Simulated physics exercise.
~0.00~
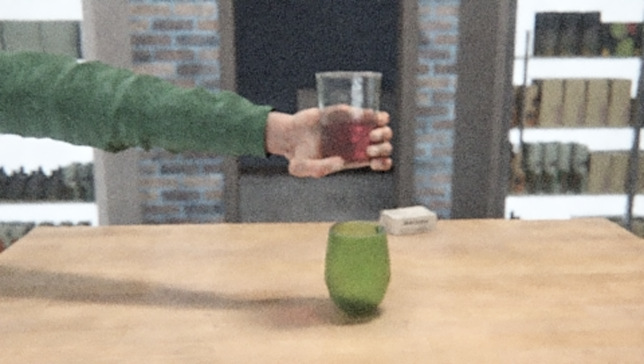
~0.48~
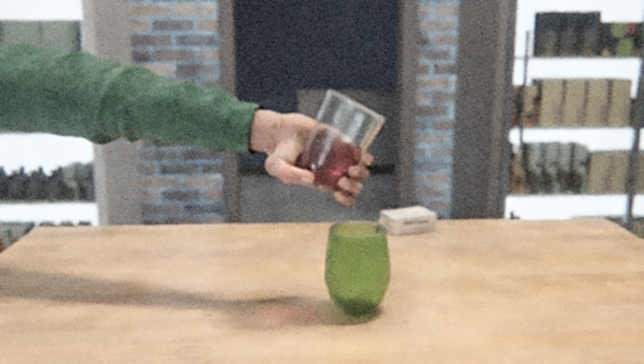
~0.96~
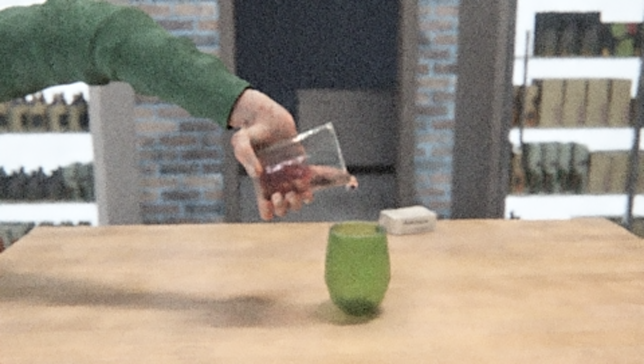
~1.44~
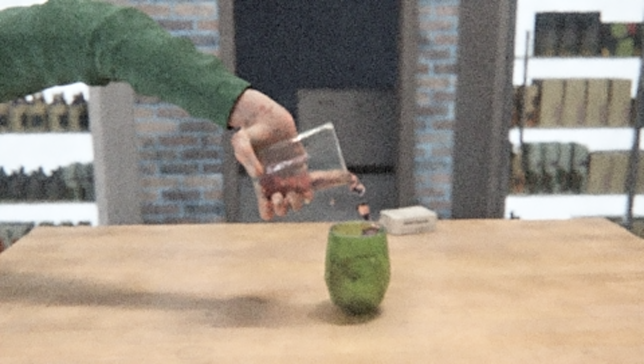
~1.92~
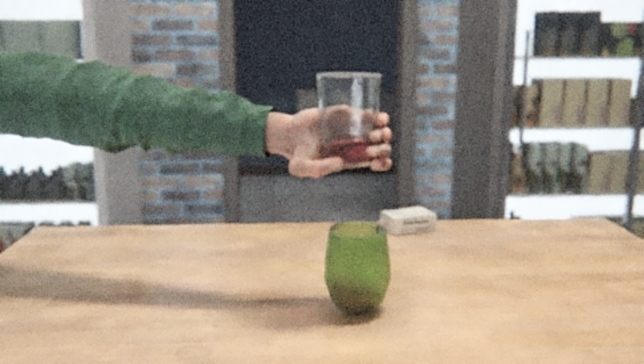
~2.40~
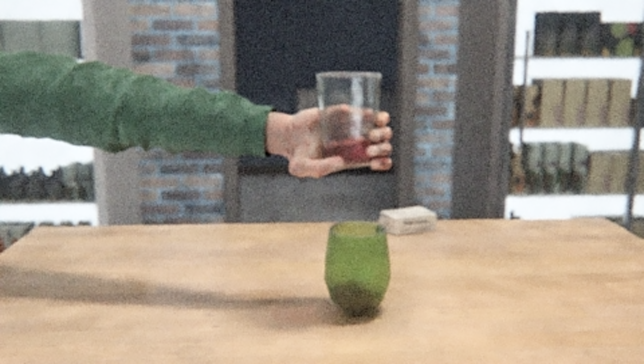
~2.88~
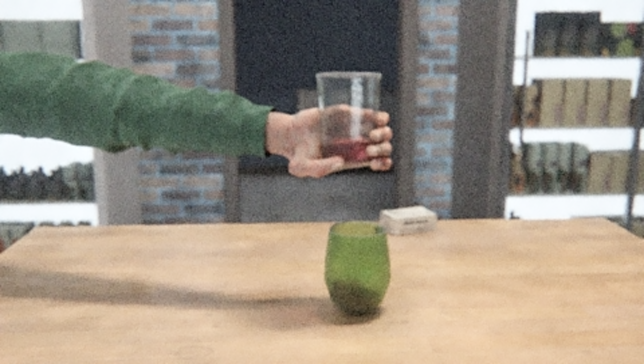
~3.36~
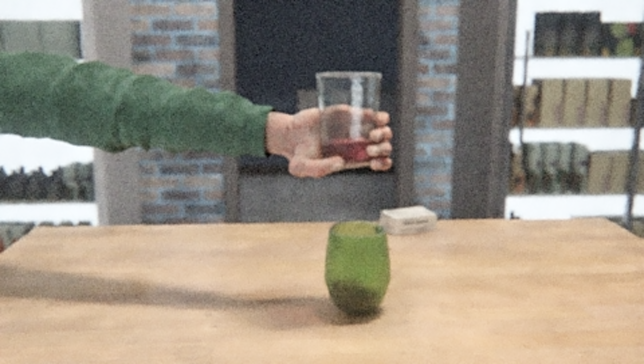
We see a hand in a green sleeve tilt a clear tumbler of reddish liquid above a green round-bellied glass on a wooden table, pouring some in, then bring it upright again, with a little liquid left in the tumbler and some in the glass.
